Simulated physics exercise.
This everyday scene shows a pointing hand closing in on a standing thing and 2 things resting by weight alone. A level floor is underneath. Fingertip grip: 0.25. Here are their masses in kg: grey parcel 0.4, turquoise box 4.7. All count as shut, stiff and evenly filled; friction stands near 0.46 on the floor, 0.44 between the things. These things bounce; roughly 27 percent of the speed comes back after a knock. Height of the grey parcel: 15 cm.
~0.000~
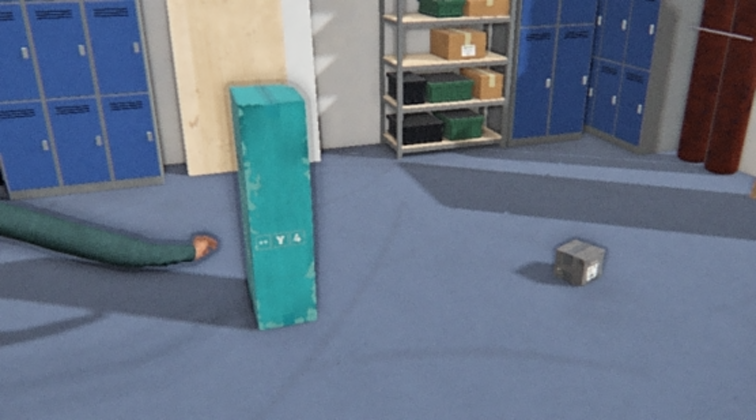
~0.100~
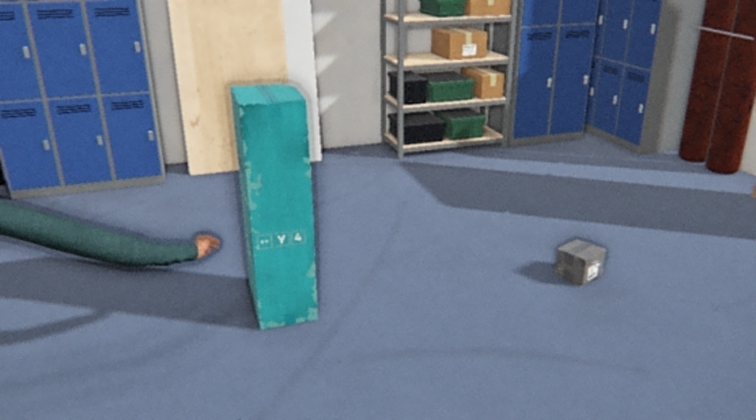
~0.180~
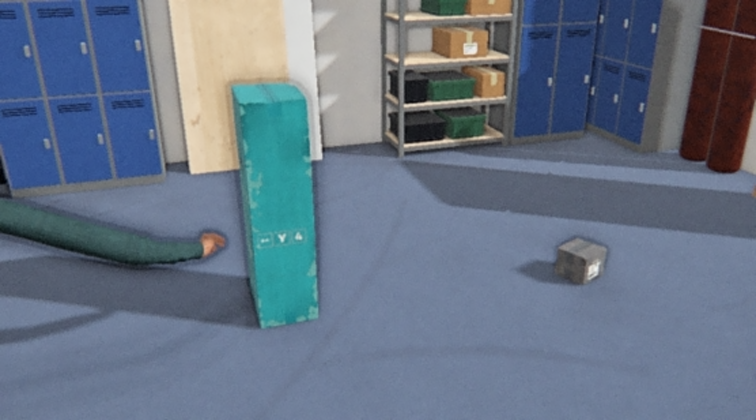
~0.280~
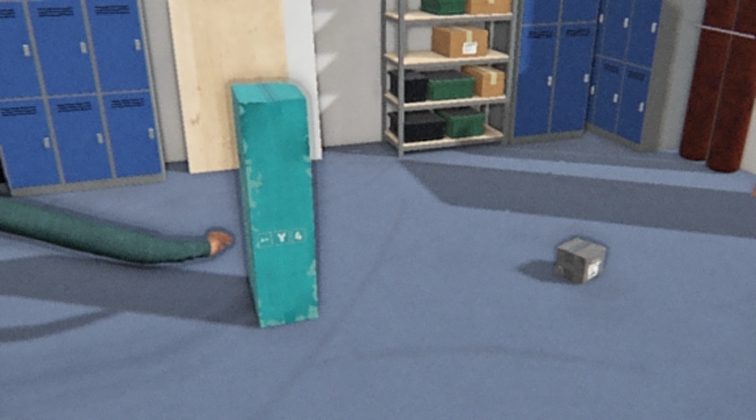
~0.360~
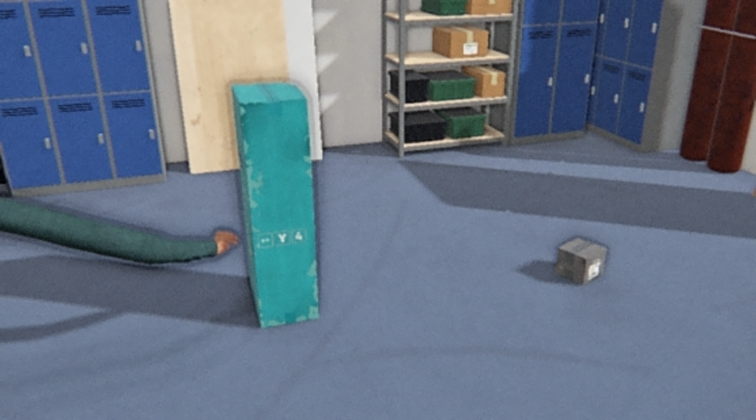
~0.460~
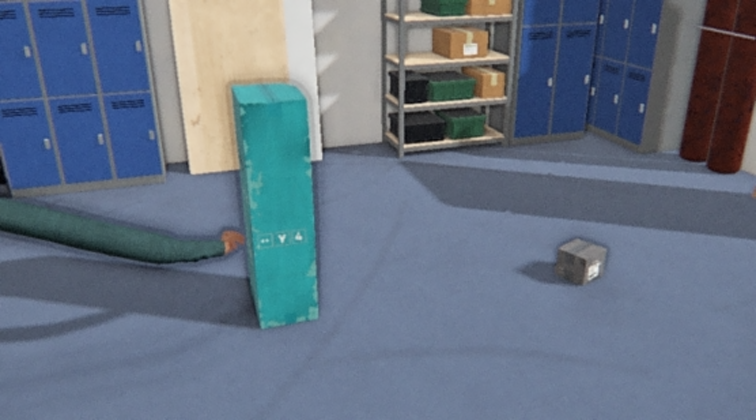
A tall turquoise box stood upright on a blue floor while a green-sleeved arm on the left slid its hand slowly right, up to the box's side; the small grey parcel stayed put.
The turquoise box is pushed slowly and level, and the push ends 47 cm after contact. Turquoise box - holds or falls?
Falls.
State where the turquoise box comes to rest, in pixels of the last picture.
It ends up at about (430, 258).
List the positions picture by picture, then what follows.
In the first frame, 0 cm of travel; turquoise box (275, 207); grey parcel (579, 263).
In the second frame, 0 cm of travel; turquoise box (276, 207); grey parcel (580, 262).
In the third frame, 2 cm of travel; turquoise box (276, 206); grey parcel (581, 262).
In the fourth frame, 5 cm of travel; turquoise box (276, 205); grey parcel (580, 261).
In the fifth frame, 8 cm of travel; turquoise box (276, 205); grey parcel (581, 261).
In the sixth frame, 11 cm of travel; turquoise box (276, 206); grey parcel (581, 262).
After 1.16 s, 32 cm of travel; turquoise box leaning 30° near (344, 198).
After 1.46 s, 41 cm of travel; turquoise box leaning 71° near (406, 232).
At rest (2.7 s), tipped over on the floor, turquoise box; grey parcel in place, give or take 14 cm. Seen from the same camera at the end, turquoise box near (430, 258).
